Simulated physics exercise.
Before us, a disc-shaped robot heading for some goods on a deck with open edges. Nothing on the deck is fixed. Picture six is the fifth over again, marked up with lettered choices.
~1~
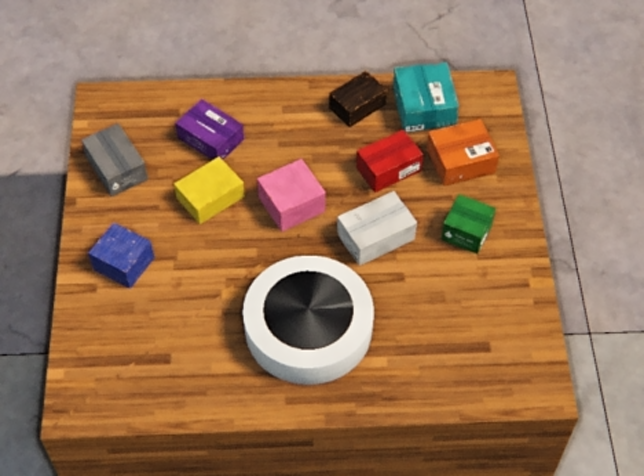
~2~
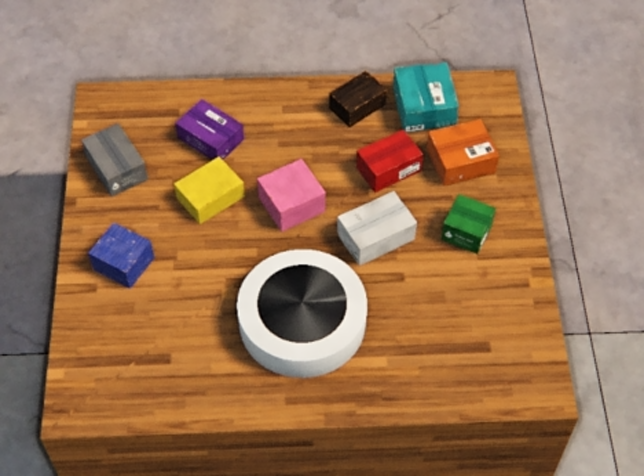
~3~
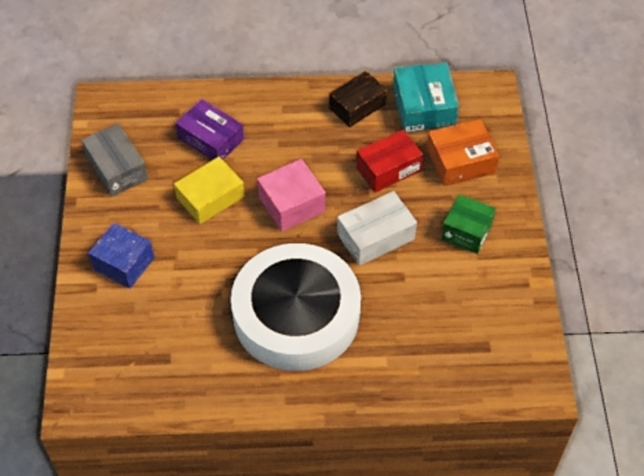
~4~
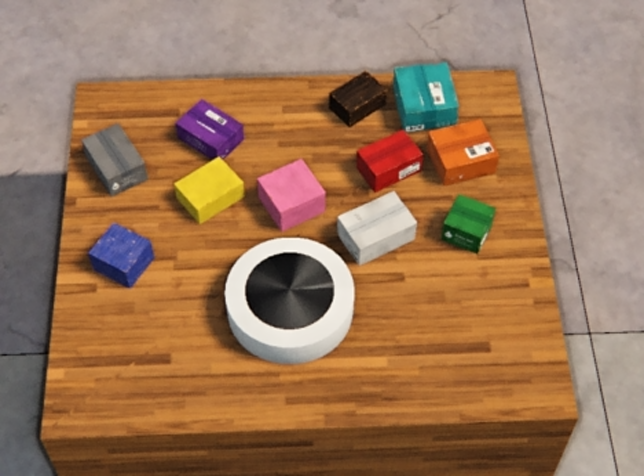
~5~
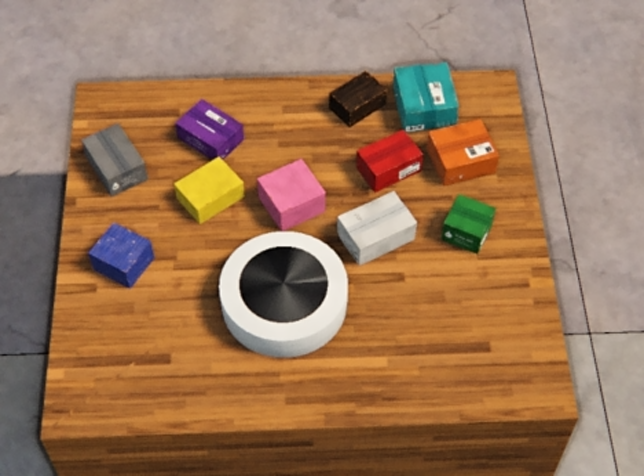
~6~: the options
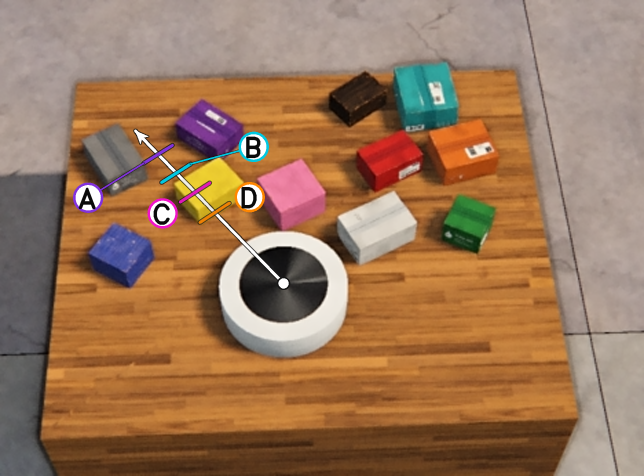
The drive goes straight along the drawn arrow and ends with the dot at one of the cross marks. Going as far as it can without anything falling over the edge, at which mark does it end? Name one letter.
The farthest safe stop is A.
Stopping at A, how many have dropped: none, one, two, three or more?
The count is none.
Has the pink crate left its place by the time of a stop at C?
Yes.
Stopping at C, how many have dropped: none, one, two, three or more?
The count is none.
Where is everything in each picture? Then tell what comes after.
White parcel (376, 228); grey parcel (115, 160); orange parcel (462, 152), in the first picture.
Robot (302, 312); purple parcel (210, 132), in the second picture.
Robot (296, 305); blue crate (122, 256), in the third picture.
Robot (290, 300); green parcel (468, 224), in the fourth picture.
Robot (284, 293); black crate (358, 99); turquoise parcel (425, 97); white parcel (376, 228), in the fifth picture.
On the copy, A at (158, 154); B at (177, 173); C at (195, 192); D at (215, 213); the arrow from (284, 283) to (135, 131); the white dot at (284, 283).
On A. First, robot (237, 245); yellow crate (208, 187); pink crate (289, 181).
Then, robot (193, 199); purple parcel (202, 104); yellow crate (193, 138).
Finally, robot (160, 165); grey parcel (78, 147); purple parcel (205, 83); nothing has fallen.
By contrast, B is safe but short; C is safe but short; D is safe but short.
